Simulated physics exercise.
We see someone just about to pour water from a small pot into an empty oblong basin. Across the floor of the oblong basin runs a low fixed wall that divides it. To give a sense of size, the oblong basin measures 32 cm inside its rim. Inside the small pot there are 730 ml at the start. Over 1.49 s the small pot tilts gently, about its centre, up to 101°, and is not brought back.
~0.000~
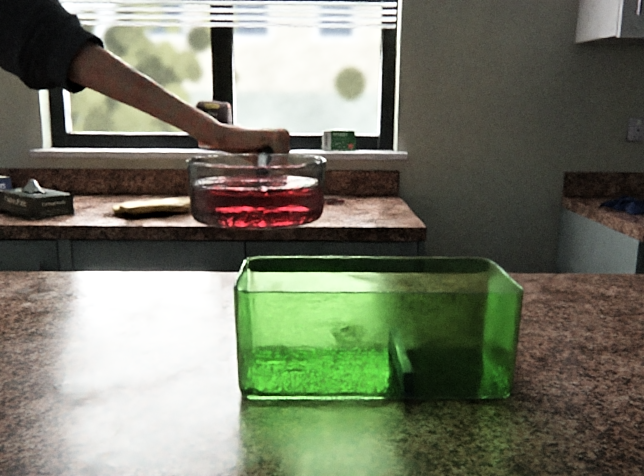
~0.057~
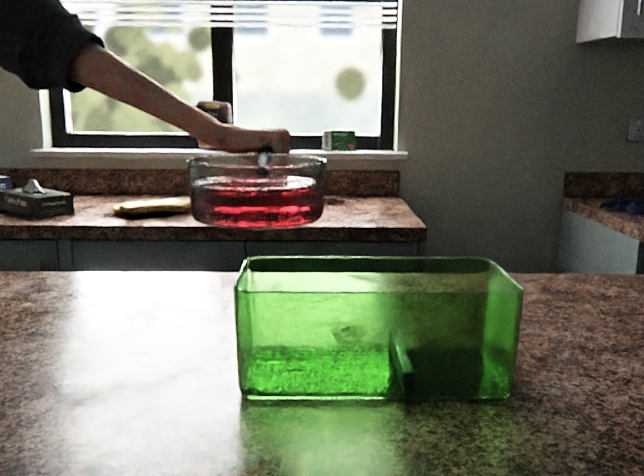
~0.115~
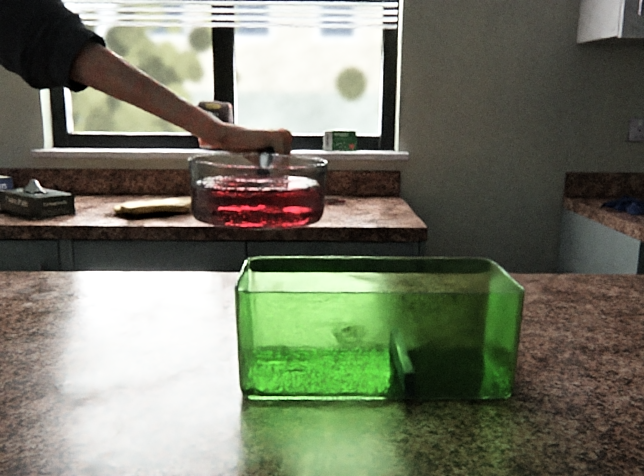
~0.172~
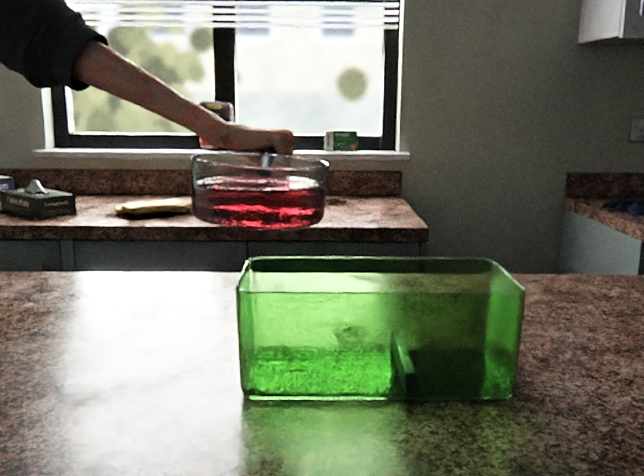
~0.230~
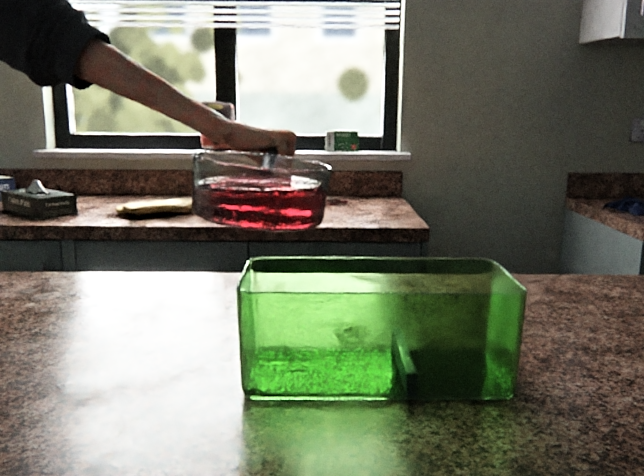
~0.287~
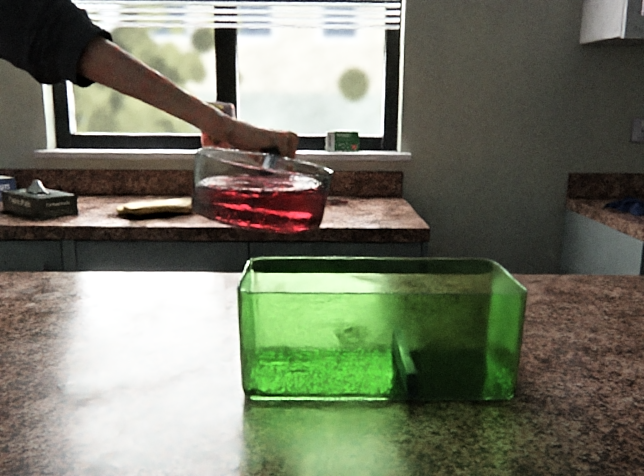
A hand holds a small pot of red liquid above a green basin, tilting it slightly rightward.
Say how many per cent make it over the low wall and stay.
About 8 per cent makes it over and stays.
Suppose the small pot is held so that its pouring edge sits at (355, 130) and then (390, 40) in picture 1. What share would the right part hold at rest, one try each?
Try 1: Approx. 50 %; try 2: Approx. 75 %.
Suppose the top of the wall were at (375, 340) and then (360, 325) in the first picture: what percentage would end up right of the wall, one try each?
Try 1: 35 %; try 2: 50 %.
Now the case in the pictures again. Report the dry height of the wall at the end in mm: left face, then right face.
Noted: Left near 6 mm, right near 26 mm.
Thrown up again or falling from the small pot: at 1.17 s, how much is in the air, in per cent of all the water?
6 per cent or so.
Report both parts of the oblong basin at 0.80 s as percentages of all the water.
Left roughly 10 per cent, right roughly 0.
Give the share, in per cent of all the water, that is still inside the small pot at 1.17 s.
About 14 percent.
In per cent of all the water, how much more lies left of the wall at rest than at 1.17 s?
Some 16 per cent.
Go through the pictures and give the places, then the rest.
It leans 0°; its right rim is at (324, 162); the water meets the walls at (193, 182) and (322, 183); the oblong basin's rim runs from (240, 274) to (506, 275); the wall's top is at (401, 348), in the first frame.
It leans 0°; its right rim is at (325, 163); the water meets the walls at (194, 182) and (322, 183), in the second frame.
It leans 1°; its right rim is at (326, 164); the water meets the walls at (195, 182) and (323, 184), in the third frame.
It leans 3°; its right rim is at (328, 167); the water meets the walls at (196, 182) and (324, 185), in the fourth frame.
It leans 6°; its right rim is at (330, 170); the water meets the walls at (197, 182) and (326, 185), in the fifth frame.
It leans 9°; its right rim is at (331, 174); the water meets the walls at (198, 183) and (327, 185), in the sixth frame.
By 0.80 s the tilt is 56° and 66 per cent is still to pour, 10 is left of the wall and 0 right of it.
By 1.17 s the tilt is 90° and 14 per cent is still to pour, 77 is left of the wall and 3 right of it.
By 1.56 s the tilt is 101° and 1 per cent is still to pour, 91 is left of the wall and 8 right of it.
By 1.99 s the tilt is 101° and 0 per cent is still to pour, 92 is left of the wall and 8 right of it.
At rest 92 per cent lies left of the wall, 8 right of it and 0 outside.
